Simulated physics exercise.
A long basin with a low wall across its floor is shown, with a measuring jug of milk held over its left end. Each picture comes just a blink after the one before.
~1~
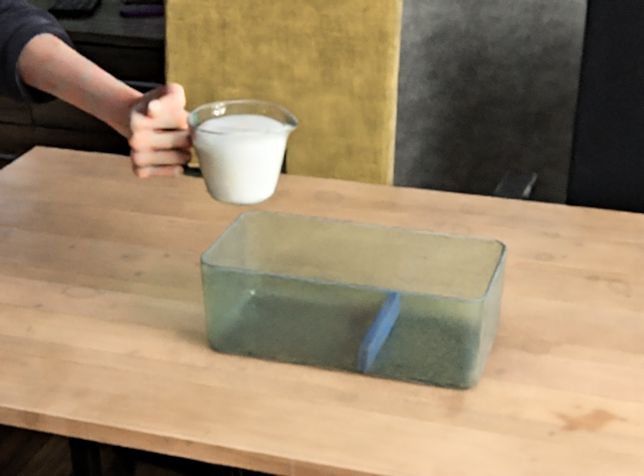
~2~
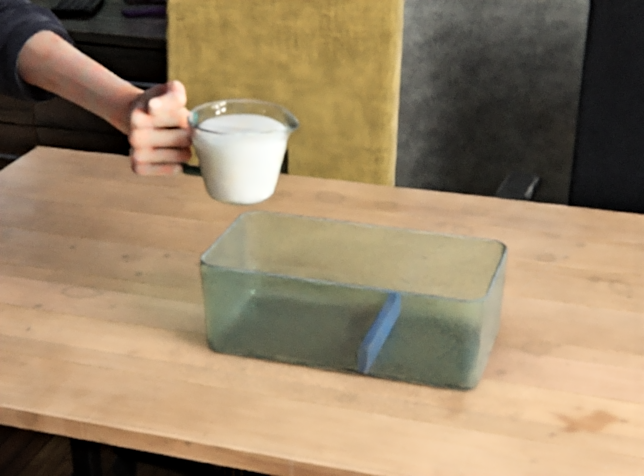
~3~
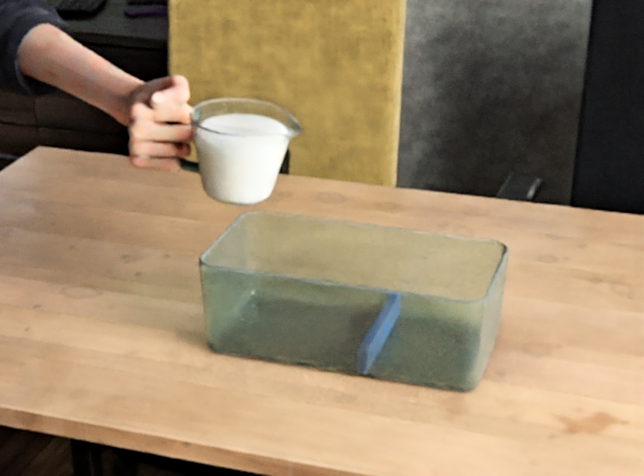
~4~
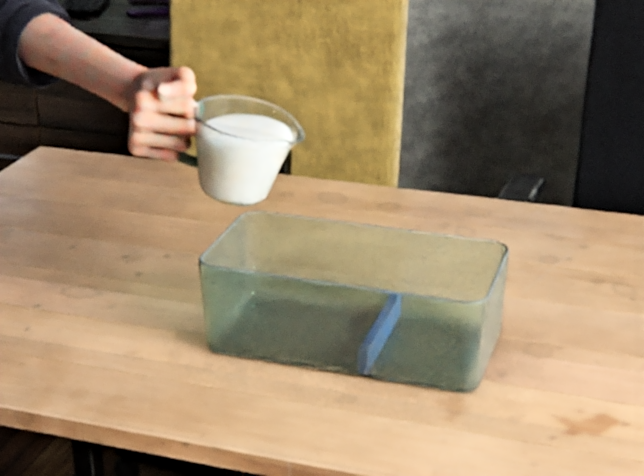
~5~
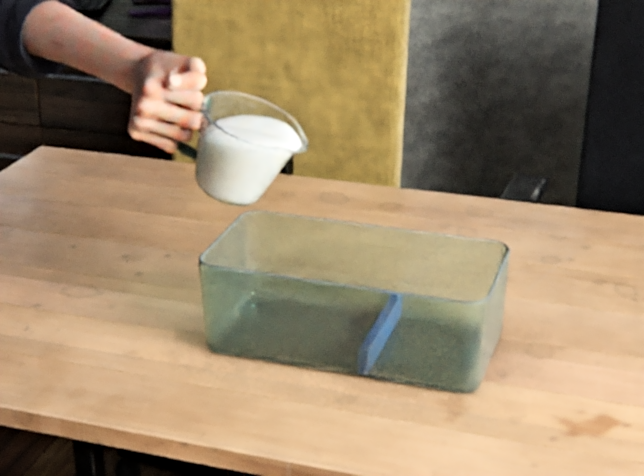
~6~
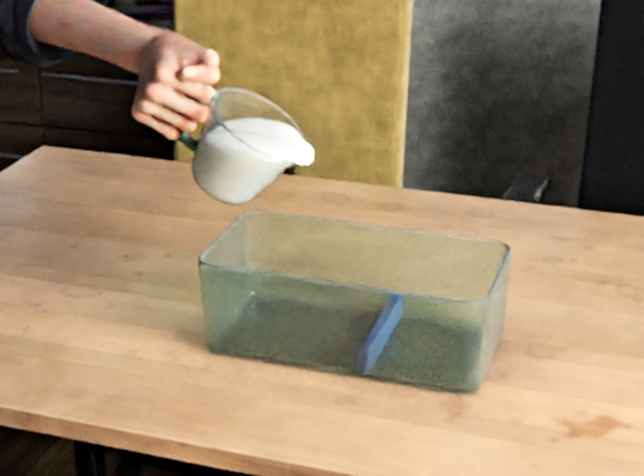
At a wooden table, a hand holds a glass jug of milk above the left end of a long clear basin with a low blue wall inside, then tilts it rightward until the milk reaches the spout.
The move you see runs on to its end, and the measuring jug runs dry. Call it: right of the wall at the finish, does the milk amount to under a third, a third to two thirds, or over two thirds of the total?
Under a third of the total.
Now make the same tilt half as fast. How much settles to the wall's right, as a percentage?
I'd say close to 10 %.
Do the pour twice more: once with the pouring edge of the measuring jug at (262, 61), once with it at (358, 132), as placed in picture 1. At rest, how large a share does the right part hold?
You'd see around 15 per cent, and then around 65 per cent.
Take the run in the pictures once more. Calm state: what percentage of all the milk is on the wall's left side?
Close to 85 in a hundred.
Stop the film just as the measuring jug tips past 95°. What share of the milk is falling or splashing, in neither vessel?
20 in a hundred.
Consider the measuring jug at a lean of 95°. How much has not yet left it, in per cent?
Some 35 per cent has not yet come out.
A moment on, the tilt is 95° and 34 per cent is still to pour, 43 is left of the wall and 0 right of it.
Next, the tilt is 107° and 2 per cent is still to pour, 86 is left of the wall and 7 right of it.
Then the tilt is 107° and 0 per cent is still to pour, 86 is left of the wall and 12 right of it.
Later the tilt is 107° and 0 per cent is still to pour, 86 is left of the wall and 12 right of it.
In the end 86 per cent lies left of the wall, 12 right of it and 2 outside.
